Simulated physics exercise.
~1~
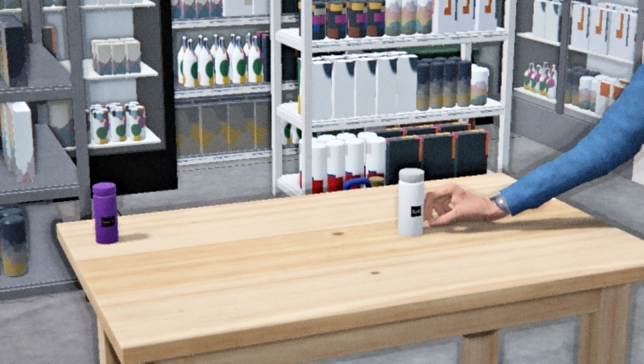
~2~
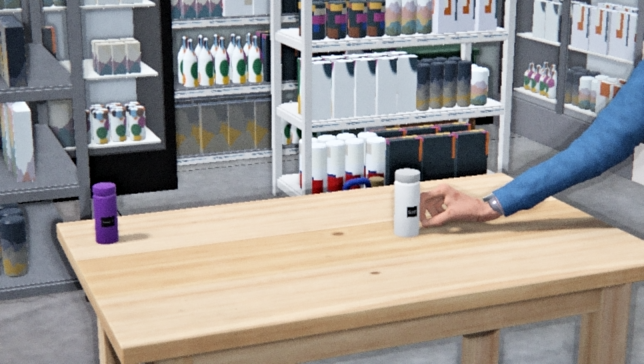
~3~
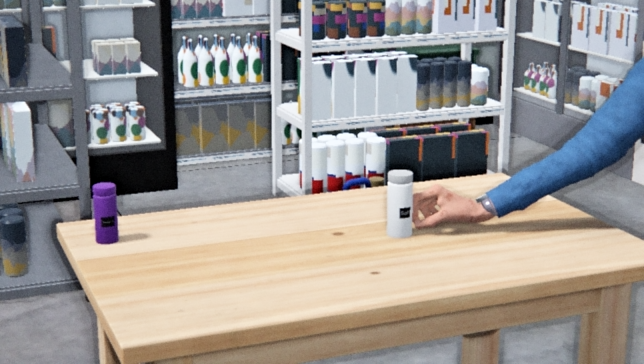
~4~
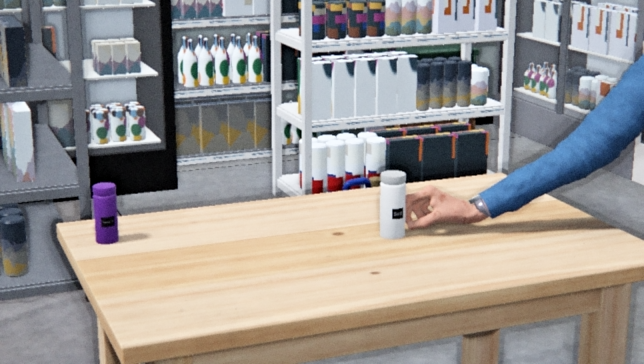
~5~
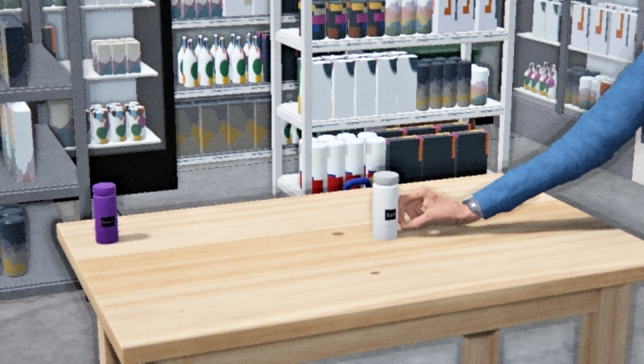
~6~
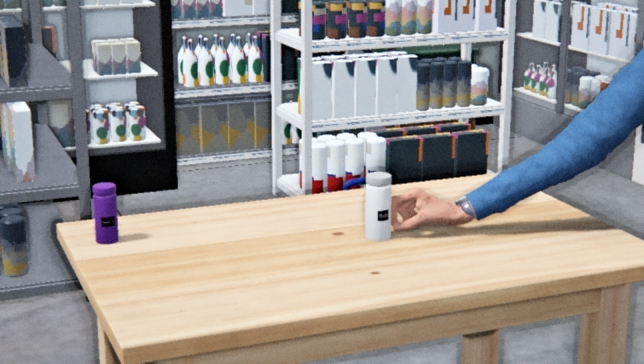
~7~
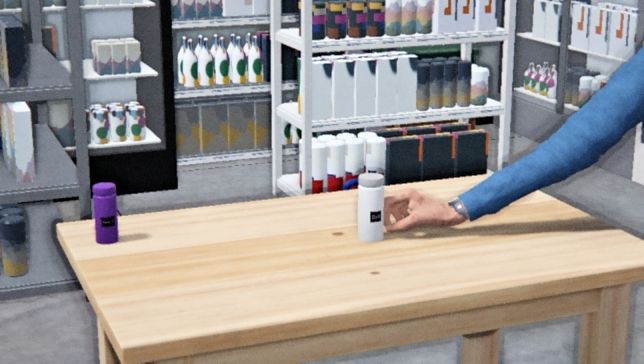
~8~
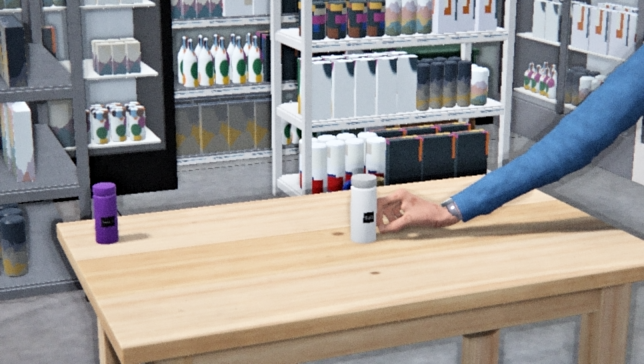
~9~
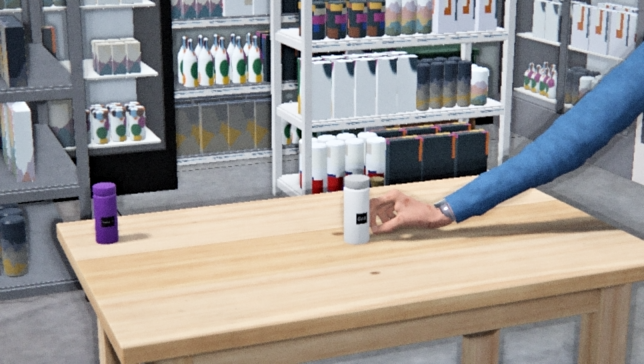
Hand in a blue sleeve slowly pushing a white shaker left across a wooden table toward a still purple one, staying upright.
